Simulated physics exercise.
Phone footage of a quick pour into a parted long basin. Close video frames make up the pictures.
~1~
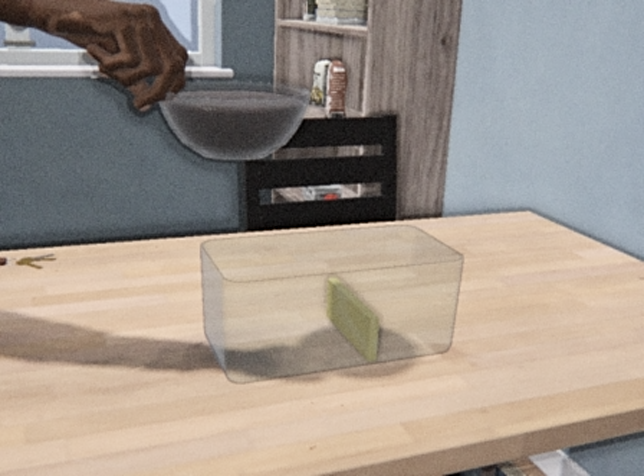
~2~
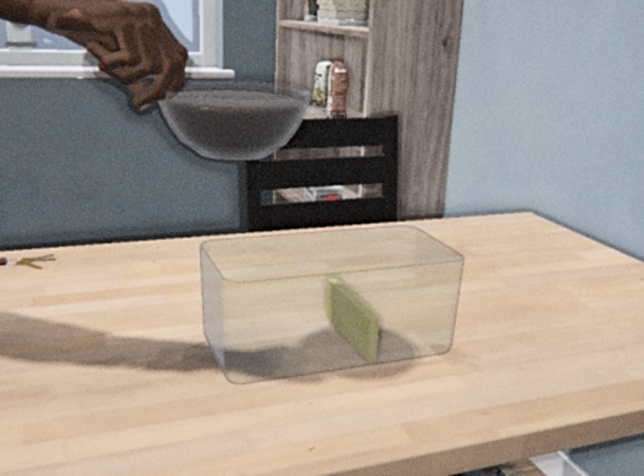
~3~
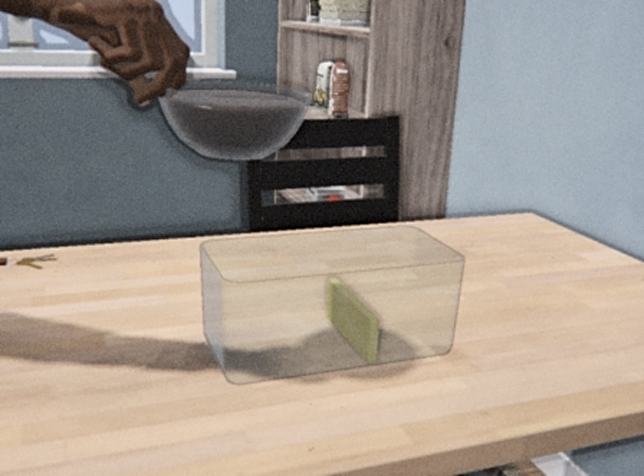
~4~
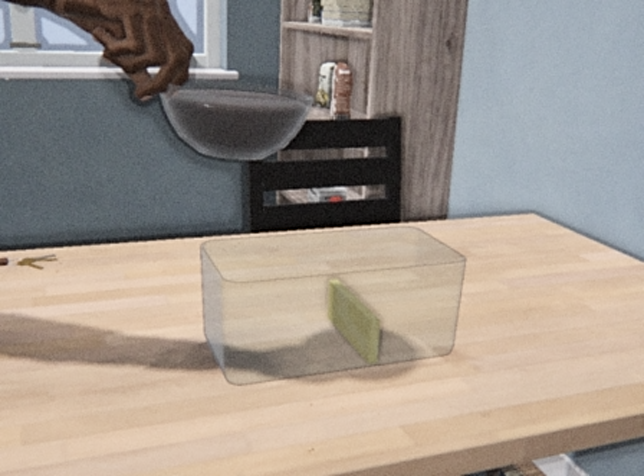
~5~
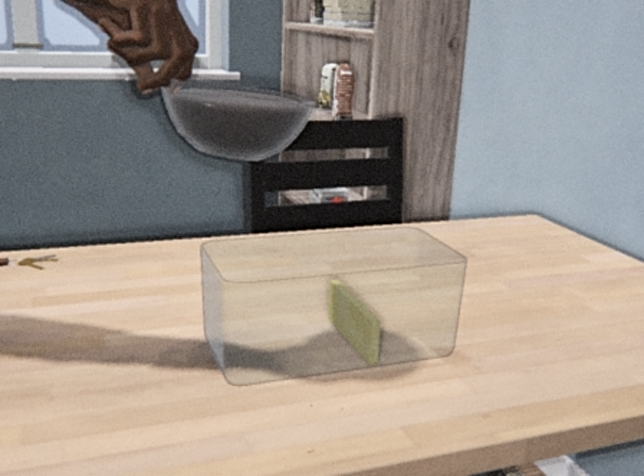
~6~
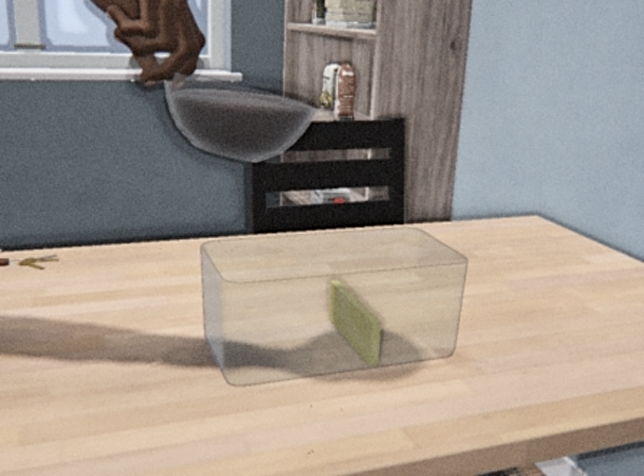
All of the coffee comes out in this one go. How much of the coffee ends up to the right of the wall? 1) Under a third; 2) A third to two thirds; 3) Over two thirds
Answer: 2.
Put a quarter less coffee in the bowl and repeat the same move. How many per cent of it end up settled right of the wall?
30 per cent.
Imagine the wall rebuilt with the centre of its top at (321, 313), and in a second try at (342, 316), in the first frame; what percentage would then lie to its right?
First try close to 80 percent, second try close to 60 percent.
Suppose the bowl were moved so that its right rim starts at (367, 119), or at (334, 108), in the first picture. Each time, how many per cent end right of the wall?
It comes to 85 % the first time and 70 % the second.
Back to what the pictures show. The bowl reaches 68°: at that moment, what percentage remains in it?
It works out to close to 35 percent.
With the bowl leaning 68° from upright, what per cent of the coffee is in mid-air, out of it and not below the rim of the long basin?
About 45 per cent.
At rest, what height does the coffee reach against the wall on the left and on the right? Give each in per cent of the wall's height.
Left near 30; right near 40.
A moment on, the bowl is tipped part way and 35 per cent is still to pour, 6 is left of the wall and 12 right of it.
Next, the bowl is tipped on its side and 2 per cent is still to pour, 43 is left of the wall and 47 right of it.
Then the bowl is tipped on its side and 0 per cent is still to pour, 52 is left of the wall and 47 right of it.
Later the bowl is tipped on its side and 0 per cent is still to pour, 52 is left of the wall and 47 right of it.
Finally, 52 per cent lies left of the wall, 47 right of it and 1 outside.
